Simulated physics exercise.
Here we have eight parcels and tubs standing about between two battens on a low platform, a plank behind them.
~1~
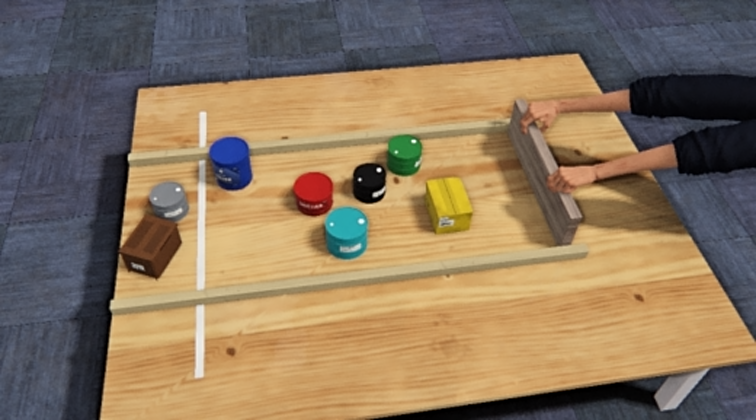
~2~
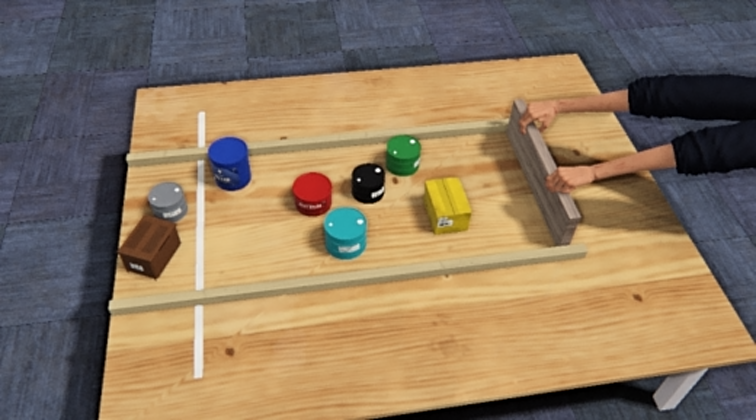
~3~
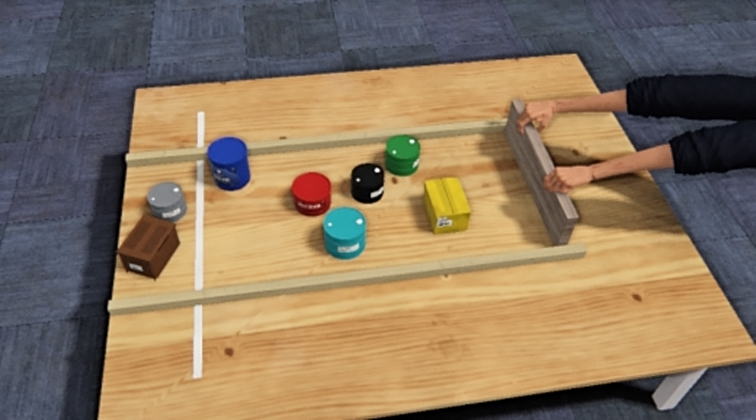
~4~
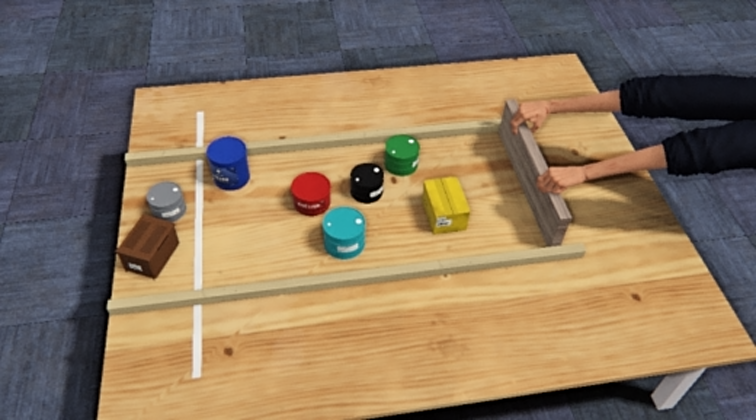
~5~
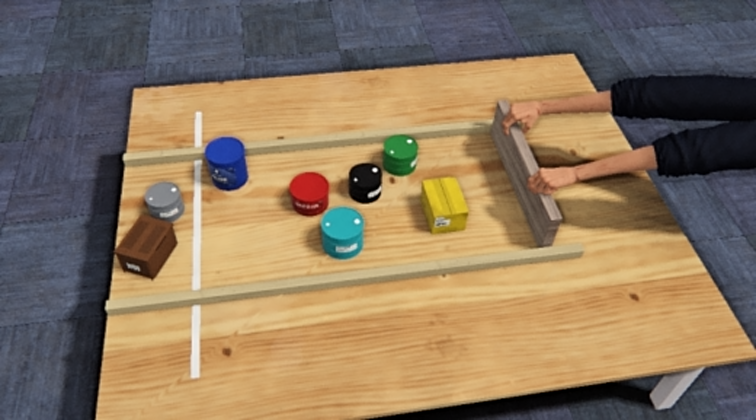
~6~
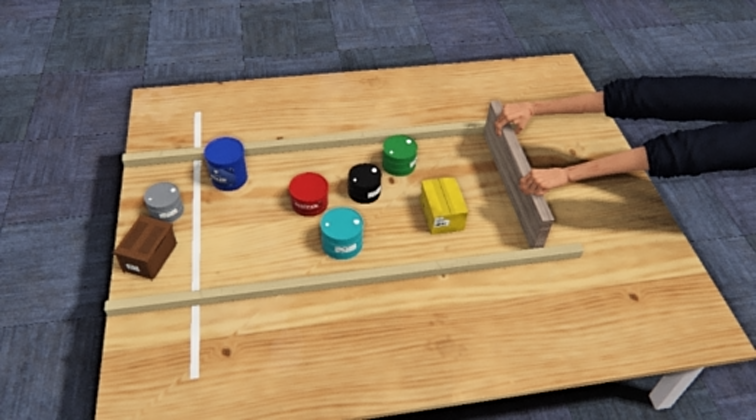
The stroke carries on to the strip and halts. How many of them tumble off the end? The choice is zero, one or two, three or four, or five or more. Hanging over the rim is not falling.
Outcome: The number that fall off is one or two.
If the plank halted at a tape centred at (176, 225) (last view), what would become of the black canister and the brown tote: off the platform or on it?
The black canister survives; the brown tote is lost.
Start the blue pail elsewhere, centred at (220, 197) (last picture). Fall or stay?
From there it tumbles off.
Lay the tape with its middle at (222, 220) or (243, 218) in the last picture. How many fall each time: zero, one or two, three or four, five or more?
In that order: No fall at all; not one.
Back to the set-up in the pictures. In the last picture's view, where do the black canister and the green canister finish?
Near (178, 203) and (177, 177).
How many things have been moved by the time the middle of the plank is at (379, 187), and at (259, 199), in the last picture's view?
At the one place 4, at the other 6.
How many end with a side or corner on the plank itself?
3 of them.
Early on, none off yet; brown tote at rest near (147, 248); grey canister at rest near (164, 203); blue pail at rest near (227, 165).
A while later, none off yet; brown tote at rest near (147, 248); grey canister at rest near (164, 203); blue pail travelled about its own width near (198, 167).
Finally, the number that fall off is one or two; lost, grey canister and brown tote.
